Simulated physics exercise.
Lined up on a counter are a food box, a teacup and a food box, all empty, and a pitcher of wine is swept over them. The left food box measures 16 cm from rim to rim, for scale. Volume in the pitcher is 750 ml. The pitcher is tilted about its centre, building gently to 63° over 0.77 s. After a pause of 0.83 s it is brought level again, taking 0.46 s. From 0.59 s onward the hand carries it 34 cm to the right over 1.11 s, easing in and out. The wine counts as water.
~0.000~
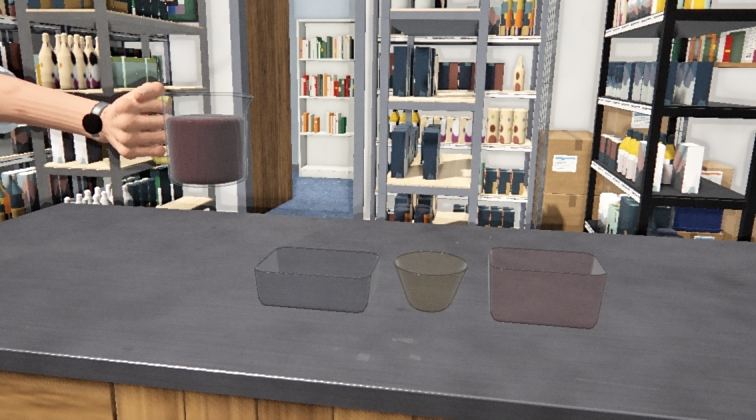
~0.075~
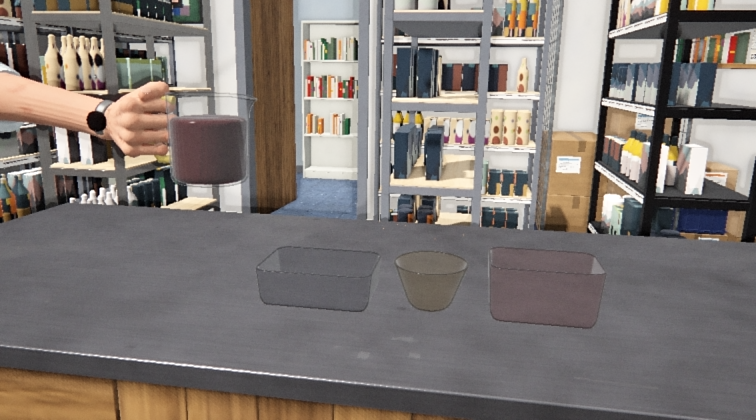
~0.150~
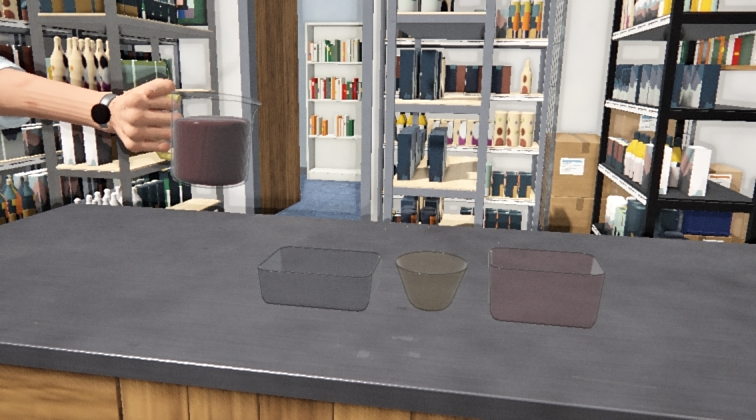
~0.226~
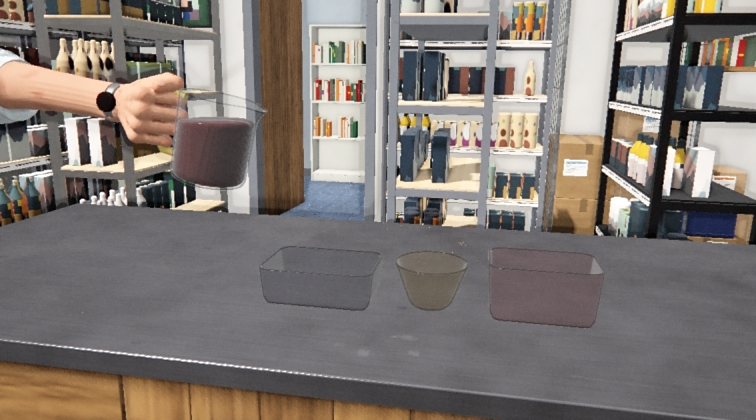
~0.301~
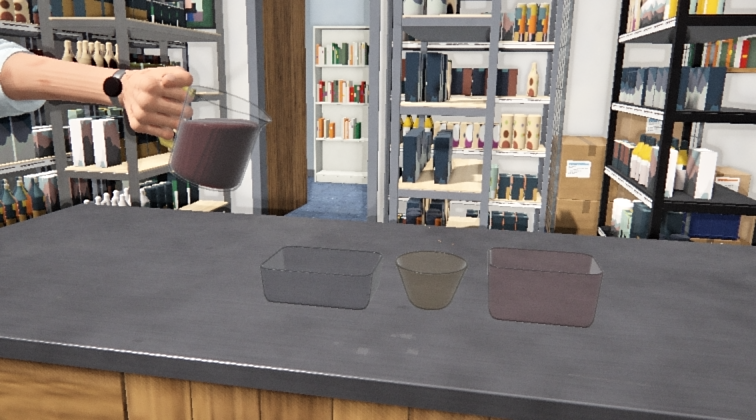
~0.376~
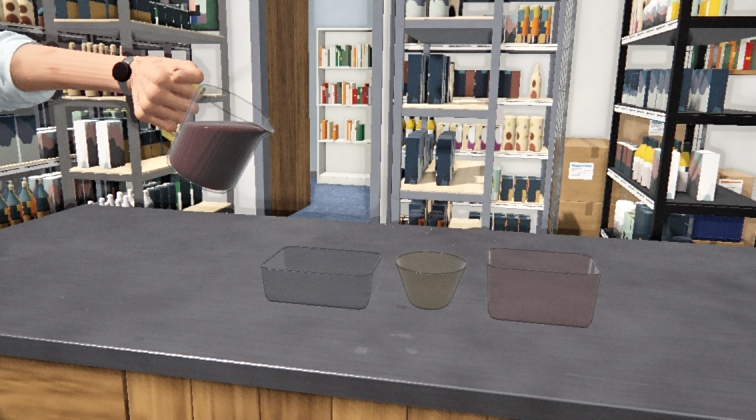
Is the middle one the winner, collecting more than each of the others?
No, the right one collects more.
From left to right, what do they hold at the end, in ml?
Roughly 130 ml, 40 ml and 180 ml, from left to right.
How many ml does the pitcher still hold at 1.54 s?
About 330 ml.
After 0.84 s the tilt is 63° and from the left they hold 75 ml, 0 ml, 0 ml, the pitcher 595 ml, and 0 ml is on the counter.
After 1.18 s the tilt is 63° and from the left they hold 125 ml, 45 ml, 0 ml, the pitcher 460 ml, and 55 ml is on the counter.
After 1.54 s the tilt is 63° and from the left they hold 130 ml, 45 ml, 80 ml, the pitcher 330 ml, and 110 ml is on the counter.
After 1.92 s the tilt is 13° and from the left they hold 130 ml, 45 ml, 175 ml, the pitcher 275 ml, and 125 ml is on the counter.
In the end from the left they hold 130 ml, 45 ml, 180 ml, the pitcher 275 ml, and 130 ml is on the counter.
